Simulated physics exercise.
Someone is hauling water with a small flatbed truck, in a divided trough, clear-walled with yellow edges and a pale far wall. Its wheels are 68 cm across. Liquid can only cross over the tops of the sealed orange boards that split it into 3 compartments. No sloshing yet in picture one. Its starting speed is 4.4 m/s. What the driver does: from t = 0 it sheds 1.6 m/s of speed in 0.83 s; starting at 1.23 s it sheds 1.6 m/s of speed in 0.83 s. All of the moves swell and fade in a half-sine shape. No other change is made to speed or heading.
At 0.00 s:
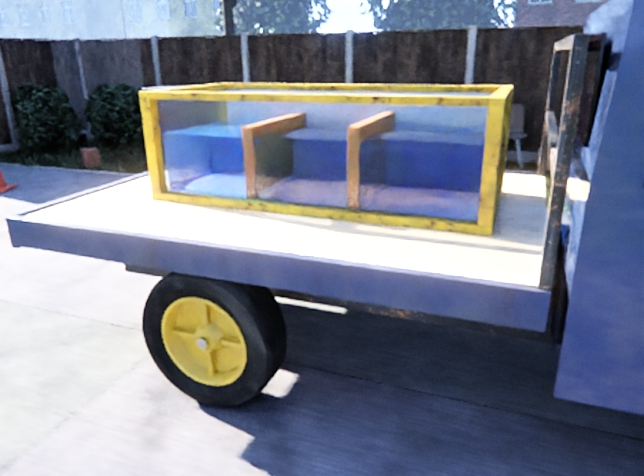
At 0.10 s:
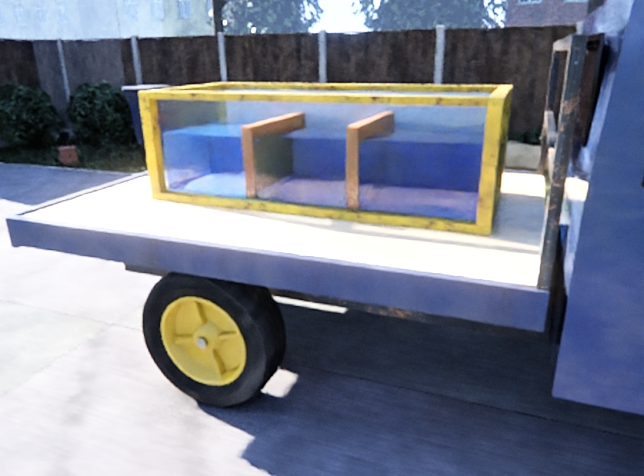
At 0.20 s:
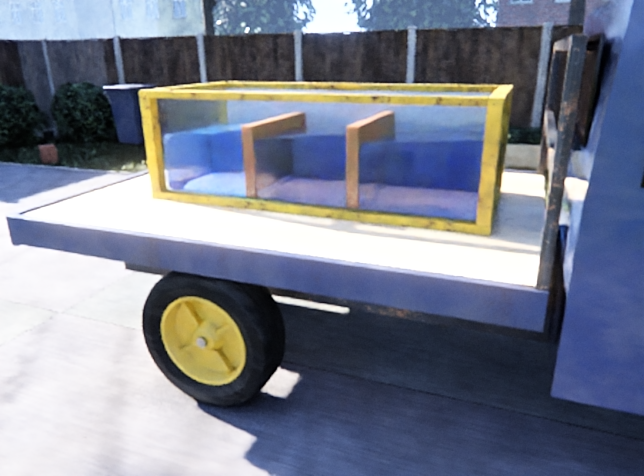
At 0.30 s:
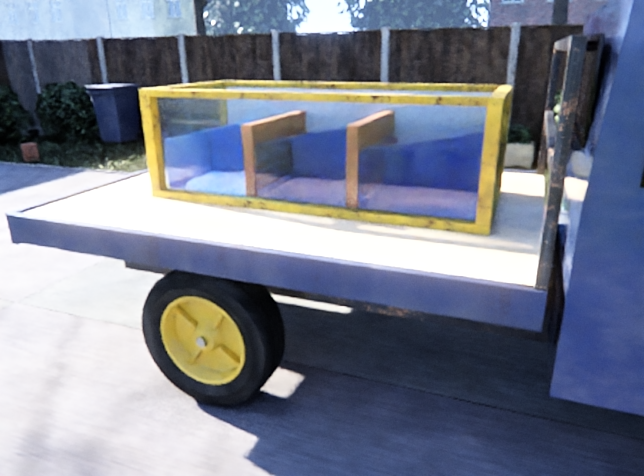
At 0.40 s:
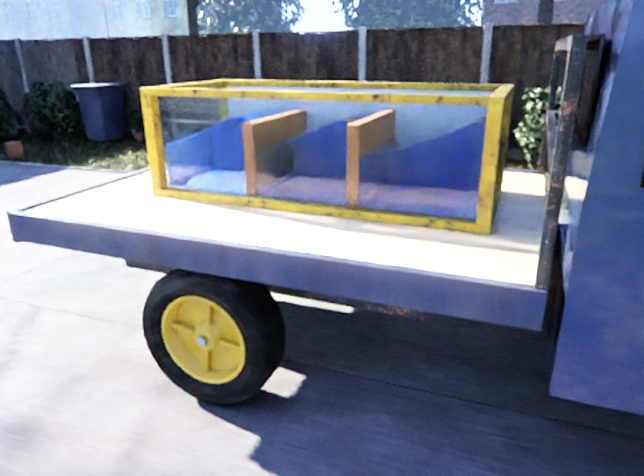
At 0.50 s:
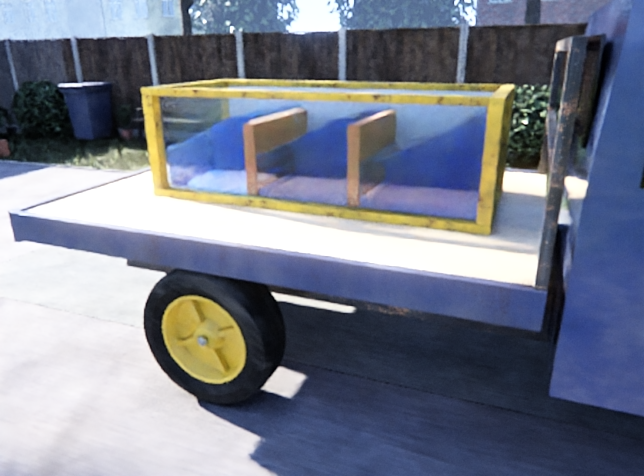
On a paved yard beside a wooden fence, a flatbed truck rolled slowly right and eased down in speed, while the blue water in its yellow-edged trough went from level to sloping up toward the right.
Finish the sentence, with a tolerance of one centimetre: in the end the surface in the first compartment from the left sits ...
It sits below its old height.
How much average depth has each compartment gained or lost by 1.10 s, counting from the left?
In cm: 2 down, 1 up, 1 up.
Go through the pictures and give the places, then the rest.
Levels, left to right, (215, 131), (300, 135), (424, 140); board top at (247, 128) and (353, 128); the front is on the right, levels are read along the near wall; a wheel hub at (198, 347), in the first picture.
Levels, left to right, (214, 130), (299, 134), (423, 140), in the second picture.
Levels, left to right, (214, 130), (299, 134), (423, 140), in the third picture.
Levels, left to right, (214, 128), (299, 135), (423, 139), in the fourth picture.
Levels, left to right, (215, 126), (300, 135), (423, 139), in the fifth picture.
Levels, left to right, (216, 127), (301, 136), (424, 140); a wheel hub at (198, 345), in the sixth picture.
Then, 1.10 s in, the compartments hold 30, 33, 33 cm, left to right.
Then, 1.80 s in, the compartments hold 29, 33, 34 cm, left to right.
Then, 2.60 s in, the compartments hold 29, 33, 34 cm, left to right.
Then, 5.05 s in, the compartments hold 29, 33, 34 cm, left to right.
